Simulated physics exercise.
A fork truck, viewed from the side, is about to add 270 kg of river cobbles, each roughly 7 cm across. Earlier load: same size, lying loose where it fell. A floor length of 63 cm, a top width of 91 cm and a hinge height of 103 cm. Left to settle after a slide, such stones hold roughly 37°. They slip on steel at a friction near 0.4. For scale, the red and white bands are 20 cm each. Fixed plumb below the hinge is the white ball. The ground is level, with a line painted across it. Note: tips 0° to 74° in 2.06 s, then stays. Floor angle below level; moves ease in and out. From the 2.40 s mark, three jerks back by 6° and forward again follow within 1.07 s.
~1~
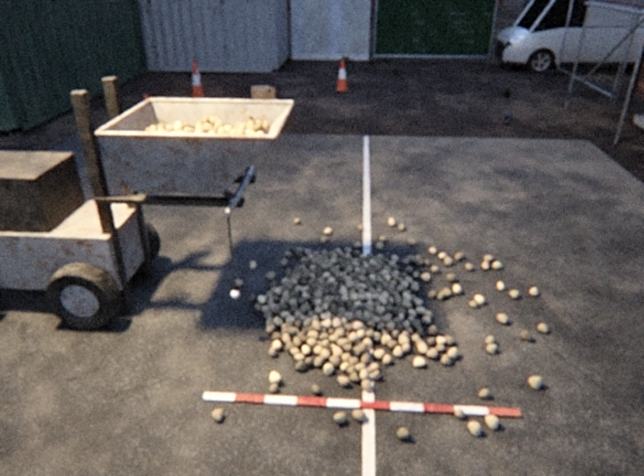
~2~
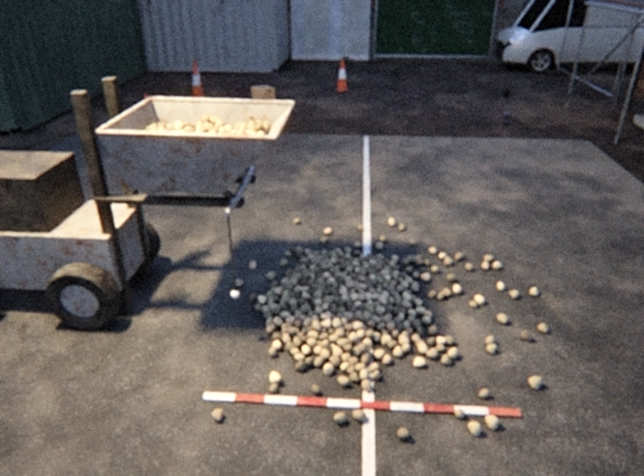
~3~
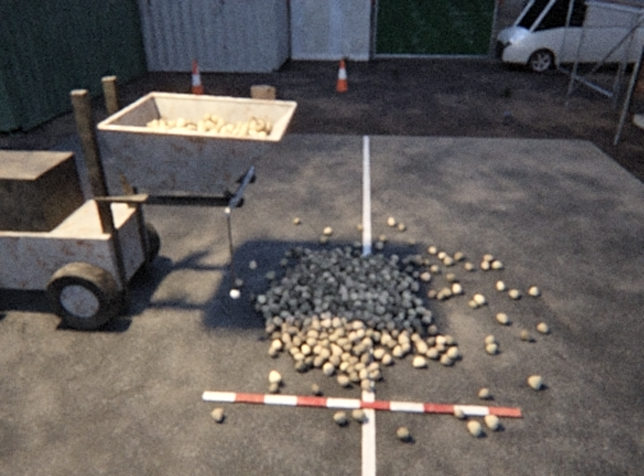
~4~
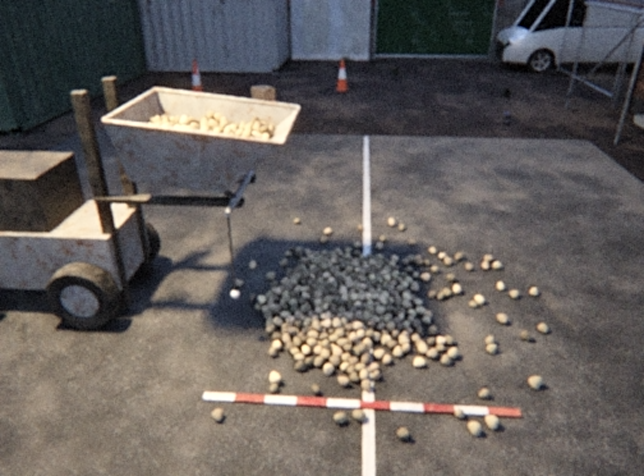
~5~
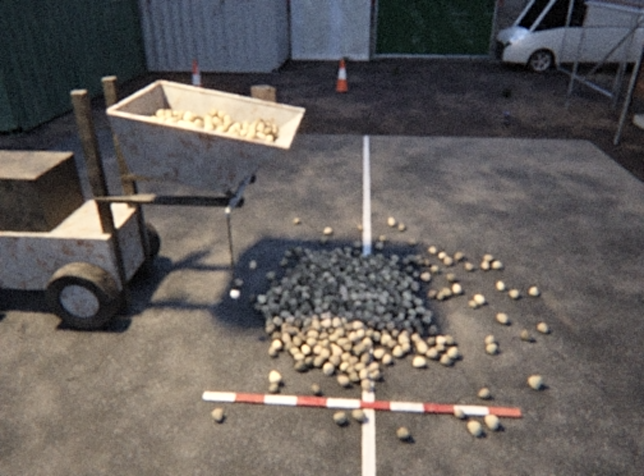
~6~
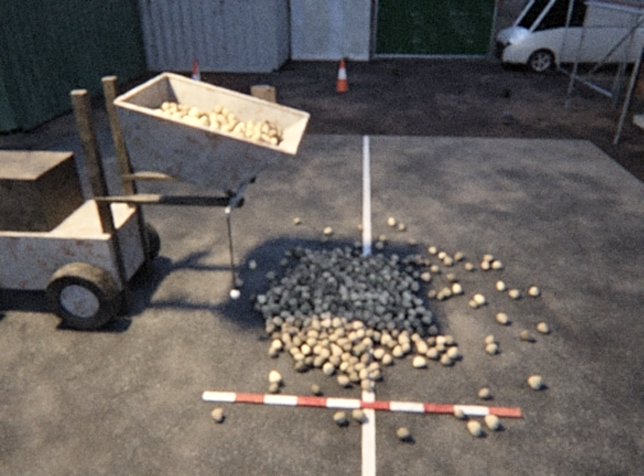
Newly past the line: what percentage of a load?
84 percent.
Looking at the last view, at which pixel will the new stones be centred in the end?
(400, 297).
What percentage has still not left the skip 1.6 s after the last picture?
Around 40 in a hundred.
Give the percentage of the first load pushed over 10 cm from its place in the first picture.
The answer is about 10 per cent.
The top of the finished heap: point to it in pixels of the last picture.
Peak pixel: Approx. (373, 281).
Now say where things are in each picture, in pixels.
The first picture shows lip at (275, 137), floor tilted 0°, highest stones at (230, 127). The earlier load is highest near (333, 285), 17 cm above ground level, 71 % short of the line, 29 % past the line.
In the second picture, the skip is at 1°, its lip at (276, 138); the top of the load is at (231, 127).
The third picture shows lip at (279, 140), floor tilted 3°, highest stones at (224, 126).
The fourth picture shows lip at (283, 143), floor tilted 6°, highest stones at (192, 123).
The fifth picture shows lip at (289, 148), floor tilted 10°, highest stones at (173, 118).
The sixth picture shows lip at (295, 154), floor tilted 15°, highest stones at (174, 112).
Then, 0.9 s after the last picture the floor is at 62°; in per cent of one load, 100 in the skip, 71 short of the line, 29 past the line; the foremost stones are at (516, 301).
Then, 1.6 s after the last picture the floor is at 74°; in per cent of one load, 39 in the skip, 101 short of the line, 60 past the line; the foremost stones are at (516, 301).
Then, 3.3 s after the last picture the floor is at 74°; in per cent of one load, 0 in the skip, 87 short of the line, 113 past the line; the foremost stones are at (546, 302).
Then, 5.6 s after the last picture the floor is at 74°; in per cent of one load, 0 in the skip, 87 short of the line, 113 past the line; the foremost stones are at (546, 302). Net gain past the line, 84.
